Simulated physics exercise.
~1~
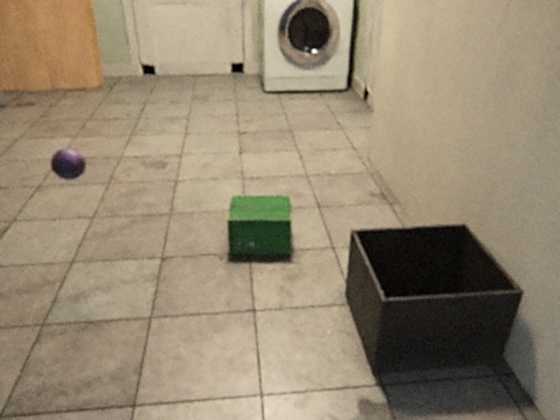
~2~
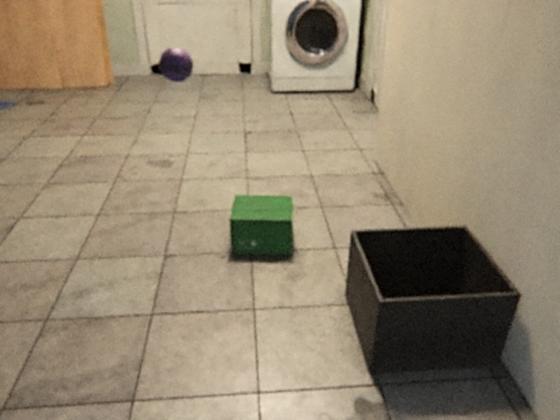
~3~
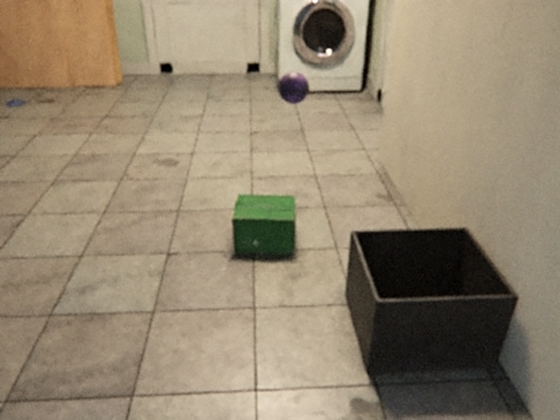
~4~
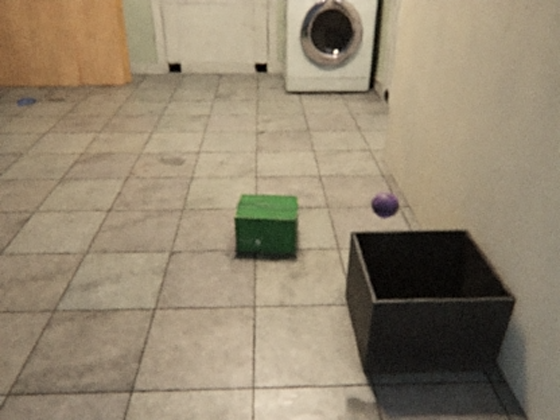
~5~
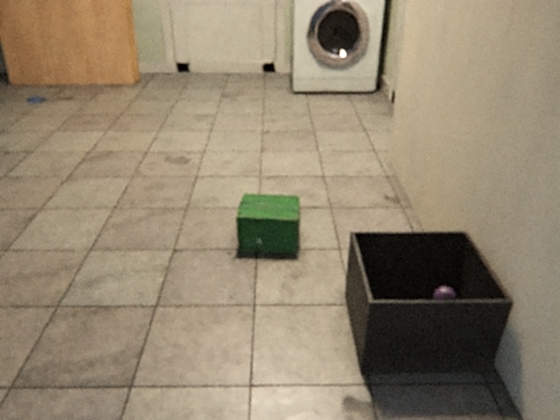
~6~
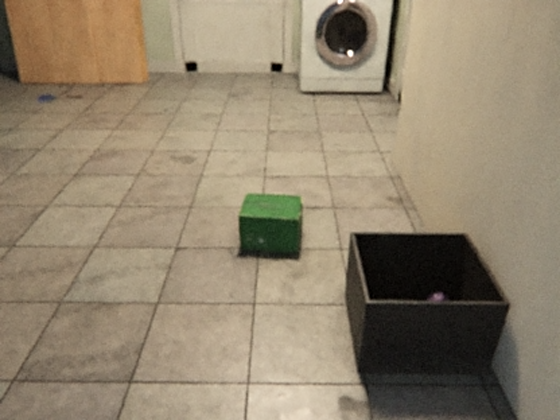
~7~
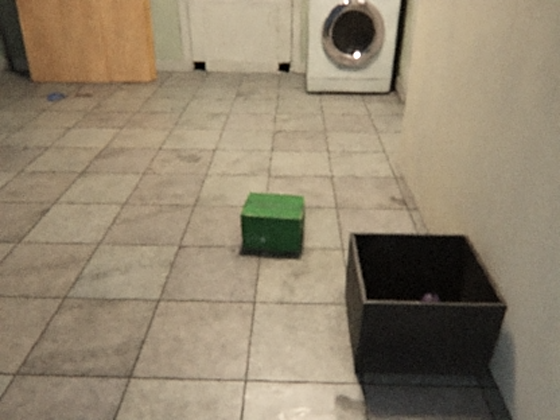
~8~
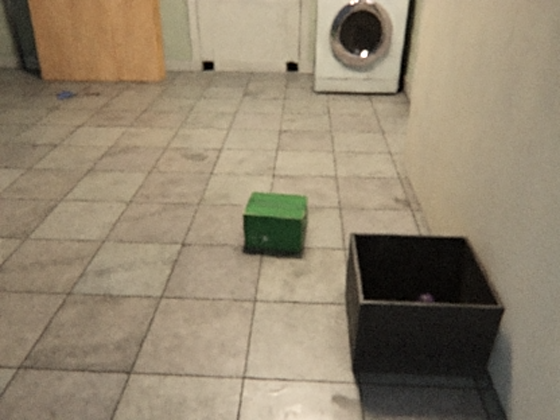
In a tiled room, a purple ball flies past a green box into an open dark box.
